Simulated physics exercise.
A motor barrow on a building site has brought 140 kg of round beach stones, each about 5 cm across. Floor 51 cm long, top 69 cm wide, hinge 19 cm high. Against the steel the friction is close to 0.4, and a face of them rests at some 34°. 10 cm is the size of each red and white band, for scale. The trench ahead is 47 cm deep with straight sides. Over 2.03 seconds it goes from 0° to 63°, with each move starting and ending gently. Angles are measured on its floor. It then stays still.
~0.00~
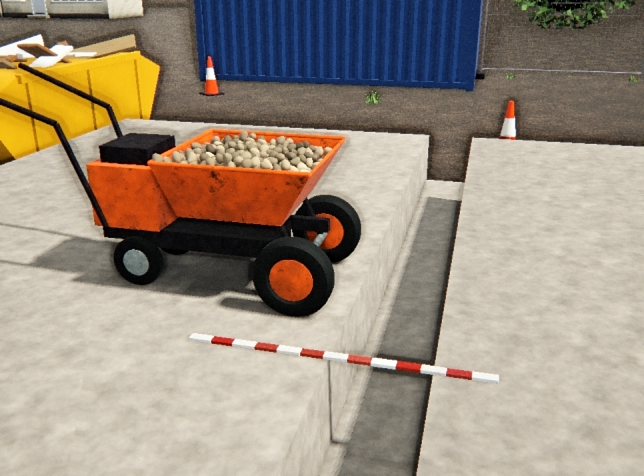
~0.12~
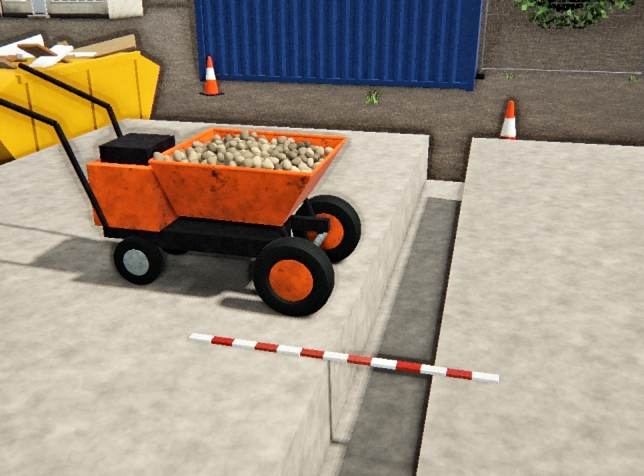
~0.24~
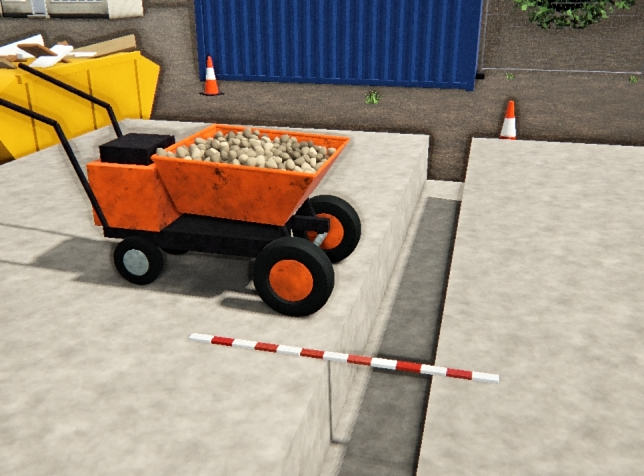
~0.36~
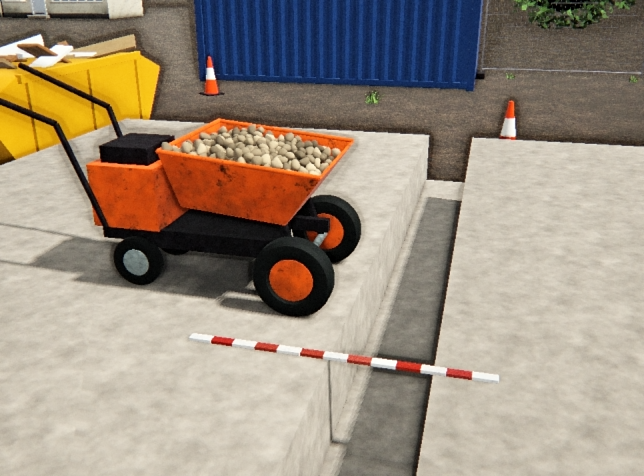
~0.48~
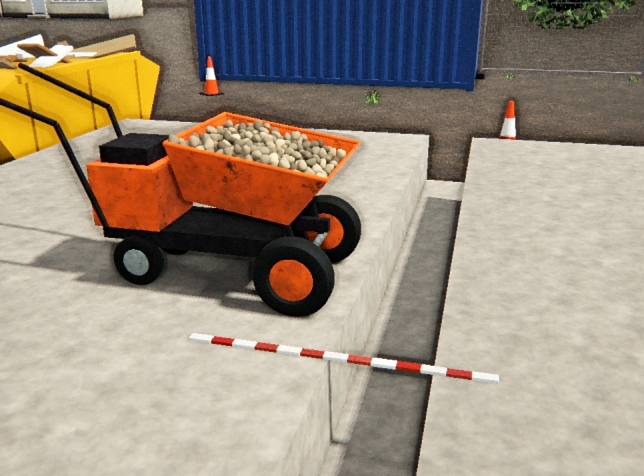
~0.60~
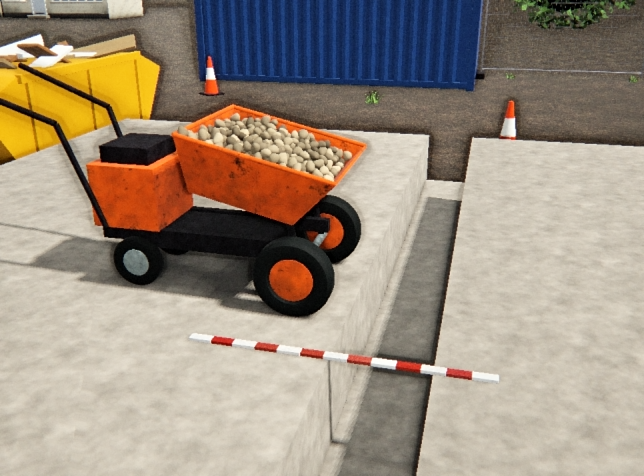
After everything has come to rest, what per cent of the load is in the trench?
I would say 52 percent.
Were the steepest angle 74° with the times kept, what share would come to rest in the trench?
Roughly 55% would end there.
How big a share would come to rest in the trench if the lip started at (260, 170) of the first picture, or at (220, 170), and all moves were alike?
Some 80 and some 70 per cent, in that order.
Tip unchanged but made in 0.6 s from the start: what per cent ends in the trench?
With that change, it comes to around 30 per cent.
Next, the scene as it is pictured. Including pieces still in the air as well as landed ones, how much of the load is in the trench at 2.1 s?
Around 20 per cent of it.
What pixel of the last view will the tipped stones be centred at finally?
Roughly (427, 366), I'd say.
After 1.5 s the floor is at 53°; 98 % in the skip, 2 % in the trench; the foremost stones are at (427, 249).
After 2.1 s the floor is at 63°; 58 % in the skip, 21 % in the trench, 21 % past the trench; the foremost stones are at (540, 313).
After 2.5 s the floor is at 63°; 42 % in the skip, 29 % in the trench, 29 % past the trench; the foremost stones are at (595, 321).
After 4.4 s the floor is at 63°; 18 % in the skip, 52 % in the trench, 30 % past the trench; the foremost stones are at (618, 320).
